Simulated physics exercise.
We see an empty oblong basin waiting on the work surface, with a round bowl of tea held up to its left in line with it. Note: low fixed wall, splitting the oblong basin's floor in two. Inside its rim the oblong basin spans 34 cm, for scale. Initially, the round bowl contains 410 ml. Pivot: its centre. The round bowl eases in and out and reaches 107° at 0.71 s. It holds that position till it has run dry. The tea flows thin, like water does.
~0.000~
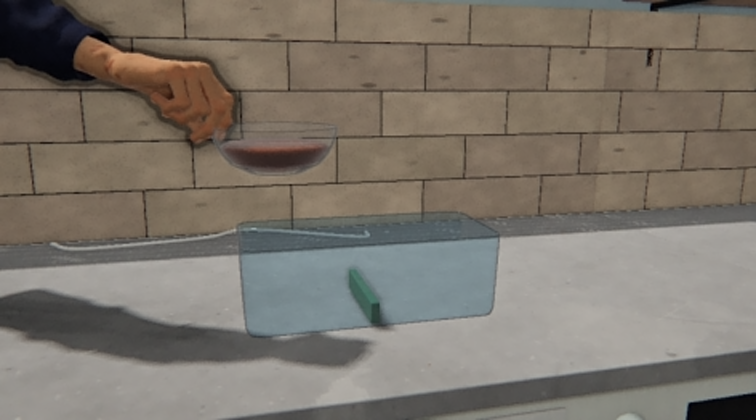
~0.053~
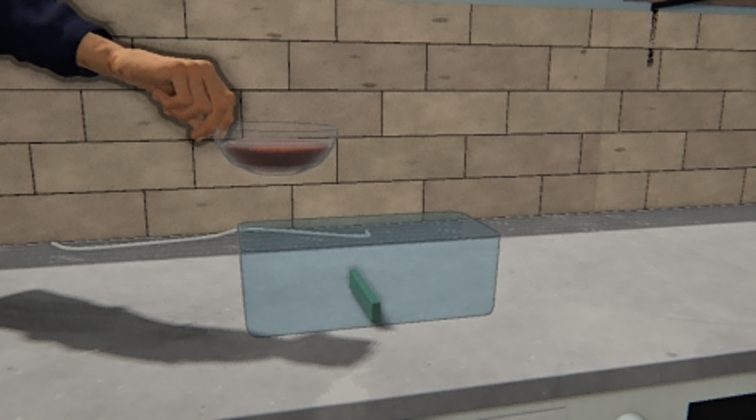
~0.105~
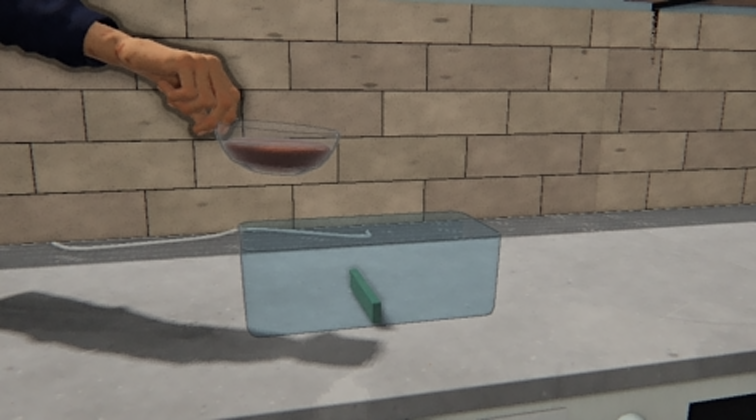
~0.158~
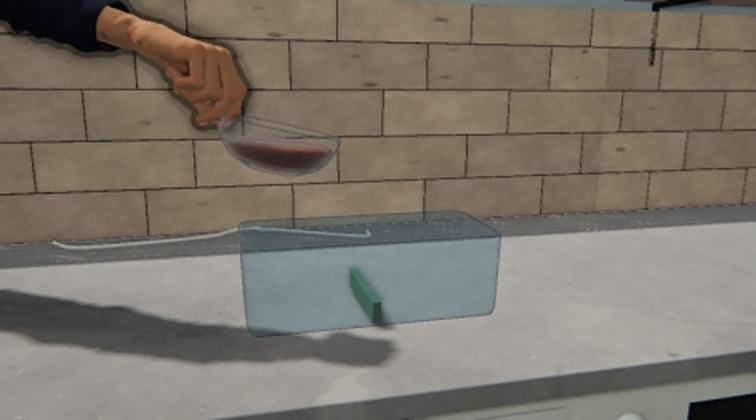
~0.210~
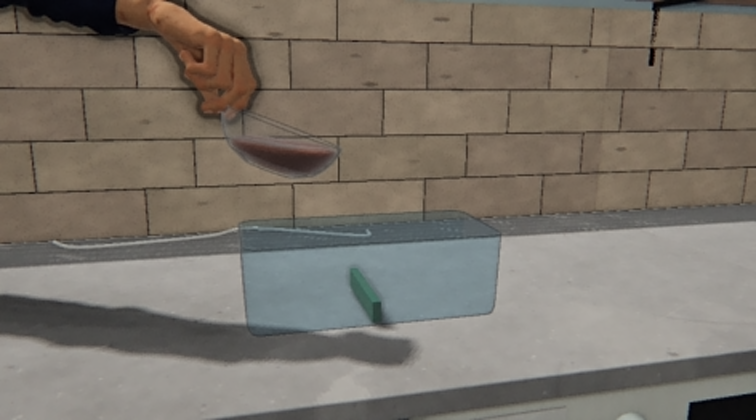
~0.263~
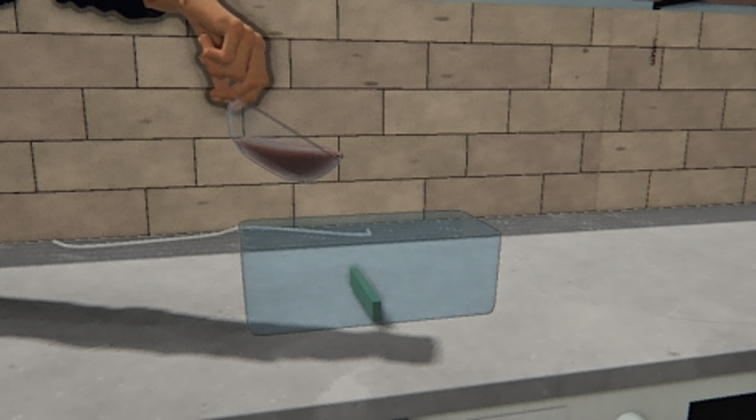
A hand held a clear round bowl of reddish-brown tea above a see-through oblong basin with a green divider, then slowly tilted it to the right, the tea gathering toward its lowered right rim.
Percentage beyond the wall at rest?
54 per cent.
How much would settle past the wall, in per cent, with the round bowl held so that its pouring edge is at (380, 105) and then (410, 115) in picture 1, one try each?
In turn about 80 and 80 per cent.
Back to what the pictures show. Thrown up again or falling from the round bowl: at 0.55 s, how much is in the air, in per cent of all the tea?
Around 18 in a hundred.
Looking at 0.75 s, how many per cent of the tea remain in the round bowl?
About 0 % is still there.
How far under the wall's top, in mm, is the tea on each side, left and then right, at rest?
It's around 22 mm on the left side and around 20 mm on the right side.
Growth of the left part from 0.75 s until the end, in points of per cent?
About 1 per cent.
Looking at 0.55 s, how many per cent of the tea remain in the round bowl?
Portion remaining: Approx. 5 per cent.
By 0.55 s the tilt is 94° and 5 per cent is still to pour, 30 is left of the wall and 46 right of it.
By 0.75 s the tilt is 107° and 0 per cent is still to pour, 44 is left of the wall and 54 right of it.
By 0.97 s the tilt is 107° and 0 per cent is still to pour, 45 is left of the wall and 54 right of it.
By 1.21 s the tilt is 107° and 0 per cent is still to pour, 45 is left of the wall and 54 right of it.
At rest 45 per cent lies left of the wall, 54 right of it and 1 outside.
